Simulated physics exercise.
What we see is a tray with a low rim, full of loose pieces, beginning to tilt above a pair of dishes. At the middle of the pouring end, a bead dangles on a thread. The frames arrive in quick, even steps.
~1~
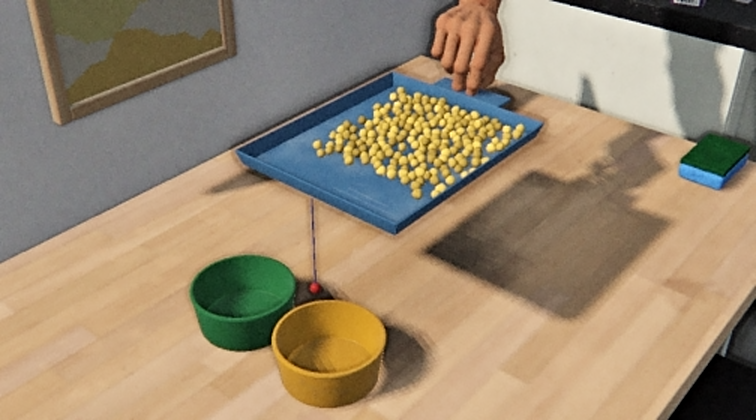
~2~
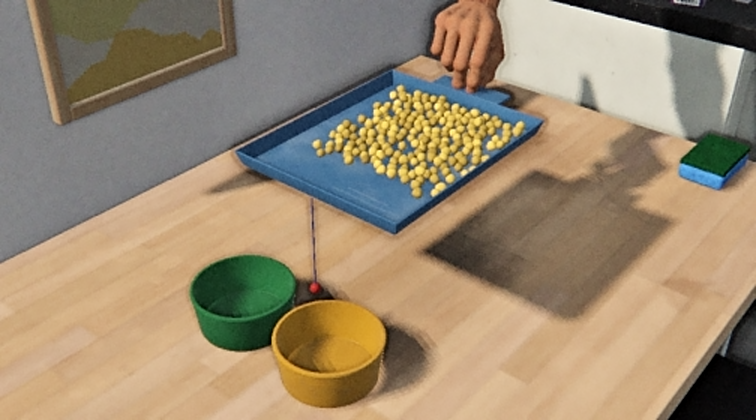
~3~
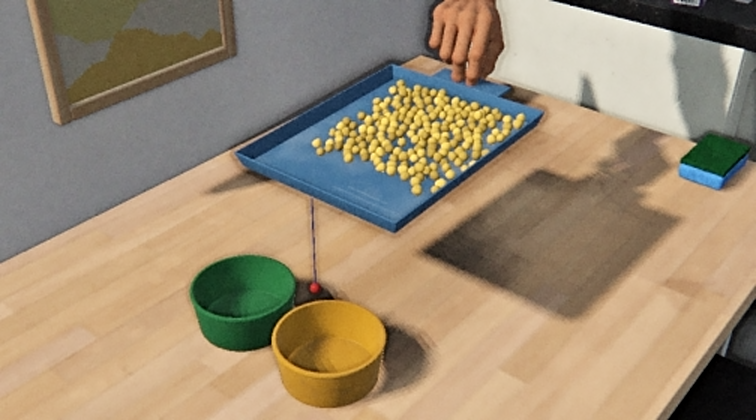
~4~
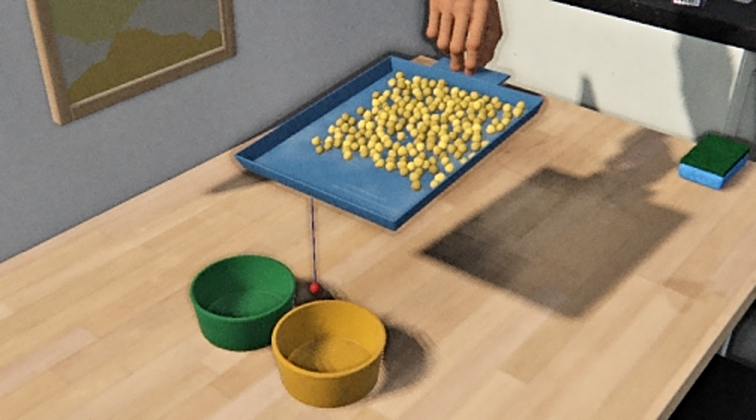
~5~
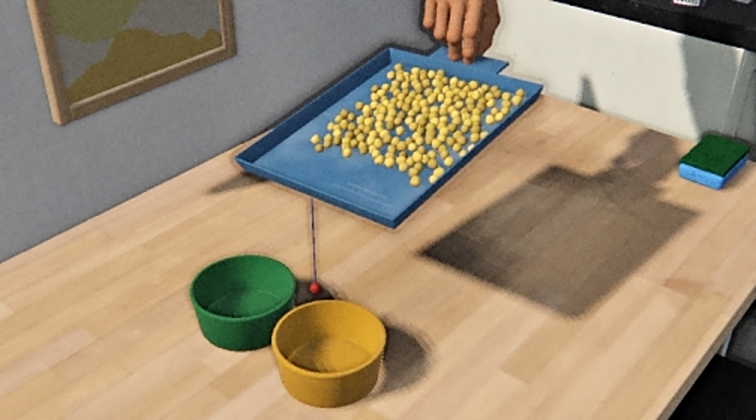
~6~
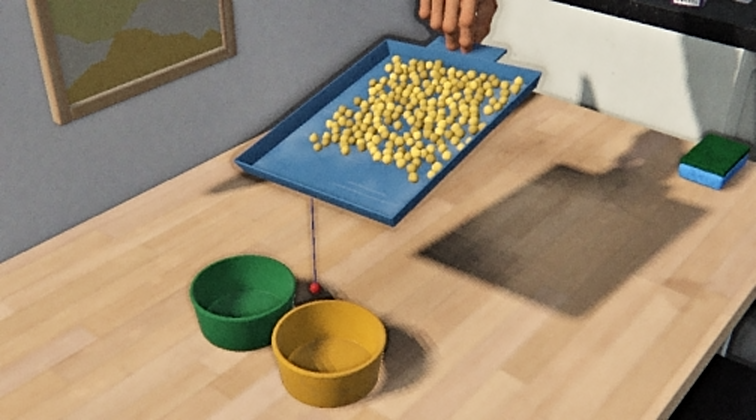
The clip shows a hand at the far end of a blue tray of yellow puffed corn balls, above a green dish and a yellow dish. The tray starts level, then the hand gradually raises the far end, tilting it slightly.
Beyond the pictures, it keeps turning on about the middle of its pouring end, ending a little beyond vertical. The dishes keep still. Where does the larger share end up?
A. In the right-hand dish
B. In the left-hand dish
B.
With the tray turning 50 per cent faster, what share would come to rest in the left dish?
I'd put it near 80 per cent.
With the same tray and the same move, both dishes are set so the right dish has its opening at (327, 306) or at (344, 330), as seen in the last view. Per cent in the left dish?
Roughly 70% on the first try and 90% on the second.
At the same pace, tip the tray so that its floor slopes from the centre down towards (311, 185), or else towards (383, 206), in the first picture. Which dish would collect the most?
Try 1: The left-side dish; try 2: The right-side dish.
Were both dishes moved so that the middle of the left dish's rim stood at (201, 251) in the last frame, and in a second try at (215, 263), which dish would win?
In the first try it's the right-side dish, and in the second it's the left-side dish.
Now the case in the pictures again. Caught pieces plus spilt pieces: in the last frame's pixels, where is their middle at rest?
(245, 306).
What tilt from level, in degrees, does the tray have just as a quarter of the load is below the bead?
Roughly 85 degrees.
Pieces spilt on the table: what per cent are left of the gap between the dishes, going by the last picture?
Around 90 per cent, I reckon.
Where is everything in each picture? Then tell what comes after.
The first picture shows corners of the pouring end near (243, 150) and (395, 220), level; middle of the load near (422, 140), puffed corn balls; left dish near (206, 325); right dish near (292, 380); bead on its thread near (316, 288).
The second picture shows corners of the pouring end near (242, 150) and (395, 219), level; middle of the load near (422, 138).
The third picture shows corners of the pouring end near (242, 152) and (394, 218), tipped barely, lowest at the left corner; middle of the load near (422, 134).
The fourth picture shows corners of the pouring end near (242, 154) and (393, 216), tipped a little, lowest at the left corner; middle of the load near (421, 127).
The fifth picture shows corners of the pouring end near (241, 156) and (392, 214), tipped a little, lowest at the left corner; middle of the load near (420, 120).
The sixth picture shows corners of the pouring end near (241, 159) and (390, 213), tipped a little, lowest at the left corner; middle of the load near (418, 113); left dish near (206, 325); right dish near (292, 380).
Shortly afterwards, tray tipped steeply; the bulk on the tray; only a few in the right dish; a little in the left dish; only a few outside both; a little in the air.
Next, tray tipped right over; only a few on the tray; only a few in the right dish; the bulk in the left dish; a little outside both; a little in the air.
Some moments later, tray tipped past a quarter turn; only a few in the right dish; the bulk in the left dish; a little outside both.
In the end, tray tipped past a quarter turn; only a few in the right dish; the bulk in the left dish; a little outside both.
